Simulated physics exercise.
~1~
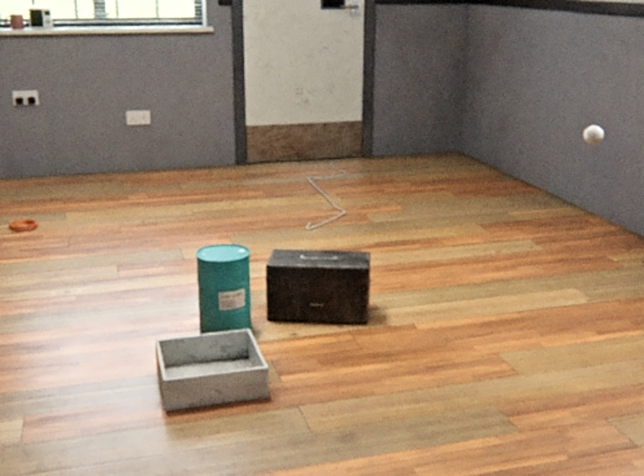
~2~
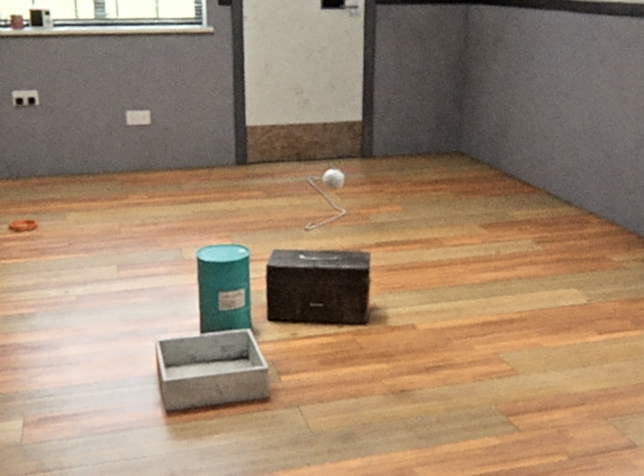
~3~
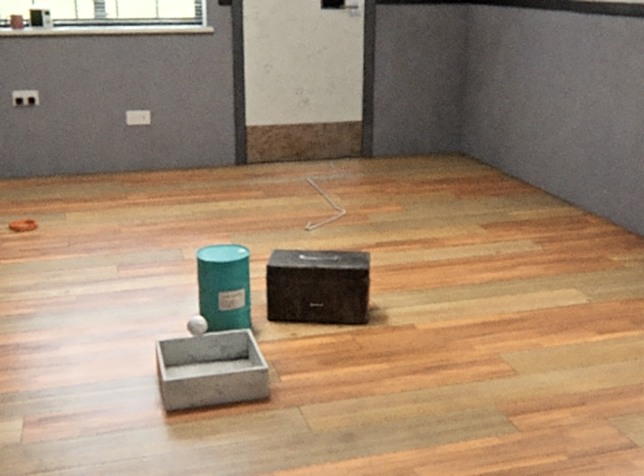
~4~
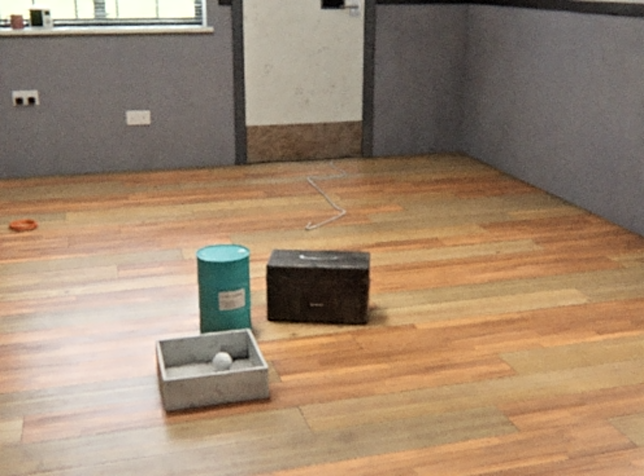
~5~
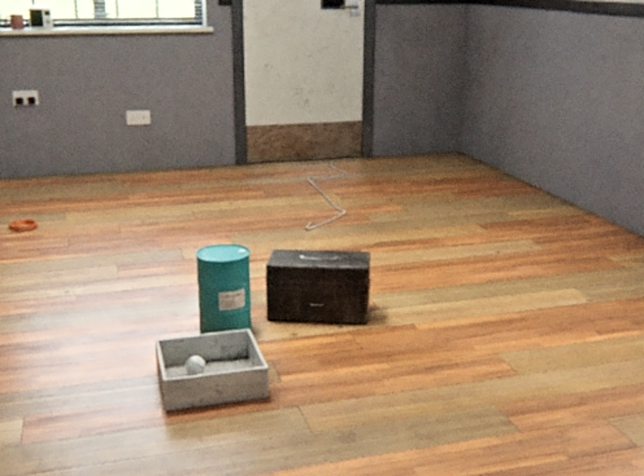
A black toolbox and a turquoise canister stood still behind an open grey box on the wooden floor as a small white ball flew in from the right, dropped into the box, shifted about inside, and ended up resting there toward the left.
